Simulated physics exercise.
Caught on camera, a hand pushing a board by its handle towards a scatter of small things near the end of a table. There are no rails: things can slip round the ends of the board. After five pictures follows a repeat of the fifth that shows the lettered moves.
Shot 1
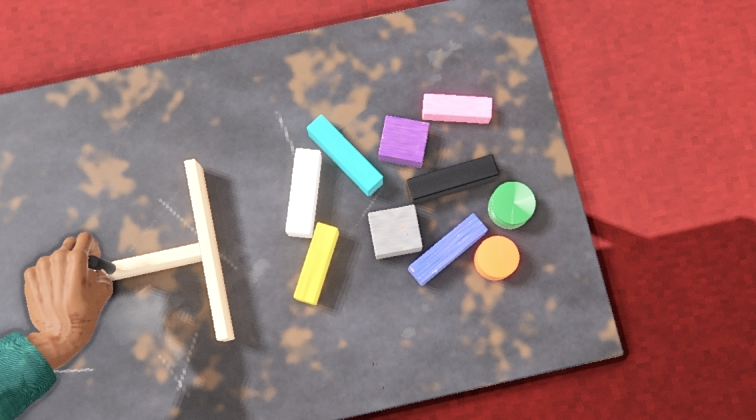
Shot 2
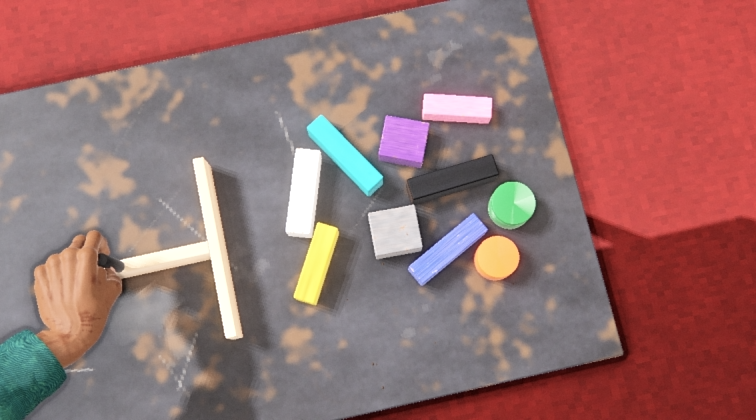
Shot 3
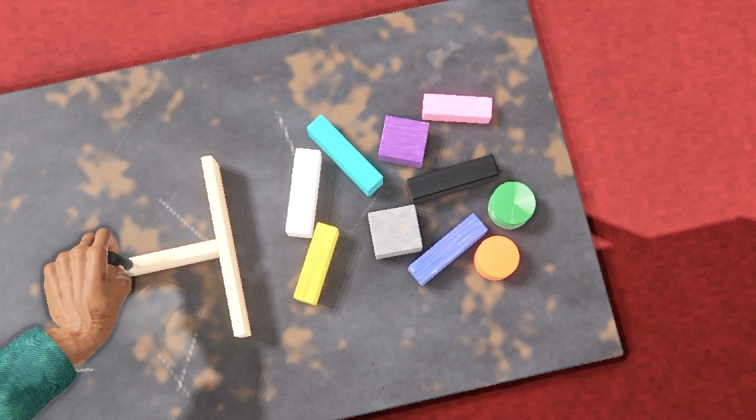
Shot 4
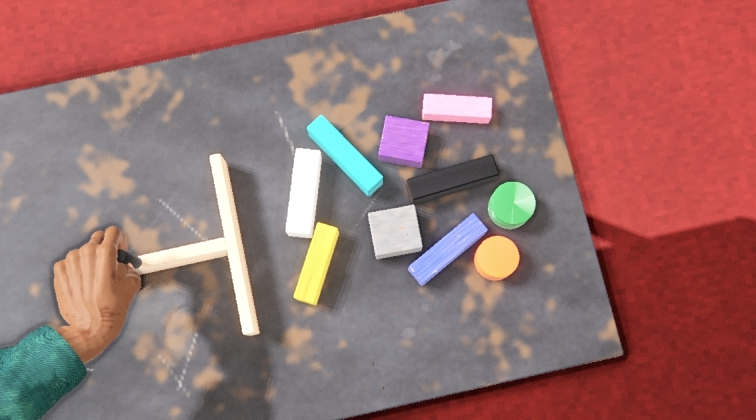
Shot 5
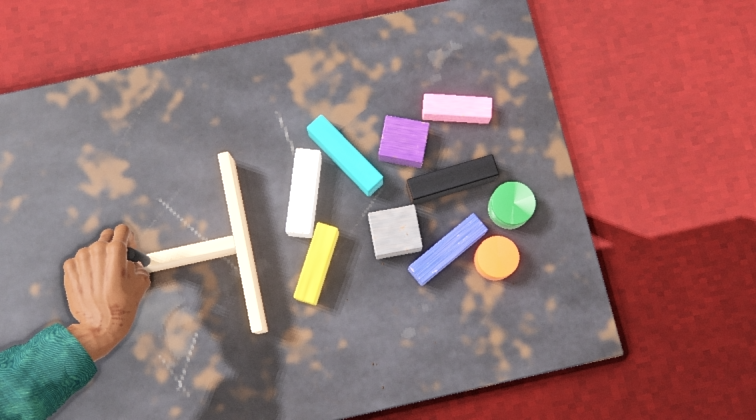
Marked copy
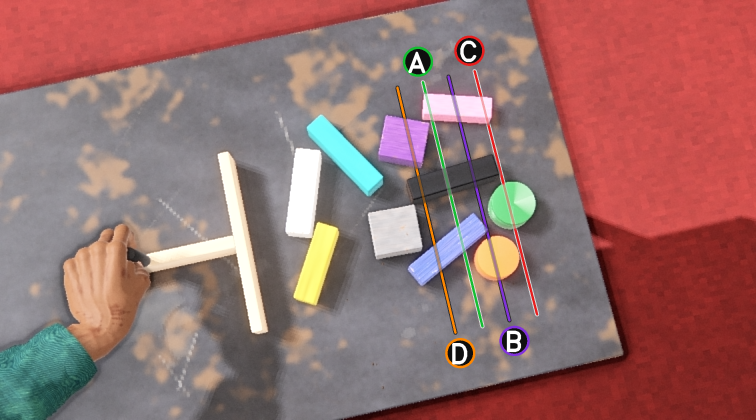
In this clip, a hand gripping the handle of a pale T-shaped board slides it slowly a short way right across a dark, mottled tabletop, toward a scatter of colourful sticks, blocks and round pieces that stay still.
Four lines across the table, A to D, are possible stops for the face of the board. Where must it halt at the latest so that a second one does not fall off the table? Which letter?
No second one falls up to B.
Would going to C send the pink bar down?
Yes.
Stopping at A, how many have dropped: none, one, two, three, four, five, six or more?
By then, none.
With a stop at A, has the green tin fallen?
No.
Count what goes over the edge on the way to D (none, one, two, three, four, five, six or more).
In all, none.
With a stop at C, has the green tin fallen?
Yes.
On the marked copy, A at (452, 201); B at (478, 195); C at (505, 189); D at (426, 207).
With B. Early on, board (326, 221); turquoise stick (355, 151); yellow stick (363, 254).
Further on, board (412, 203); green tin (531, 207); orange tin (530, 278).
At the end, board (477, 188); green tin (596, 214); black stick (561, 175); none fallen.
As for the rest, A is within the limit but short; C drops three; D is within the limit but short.
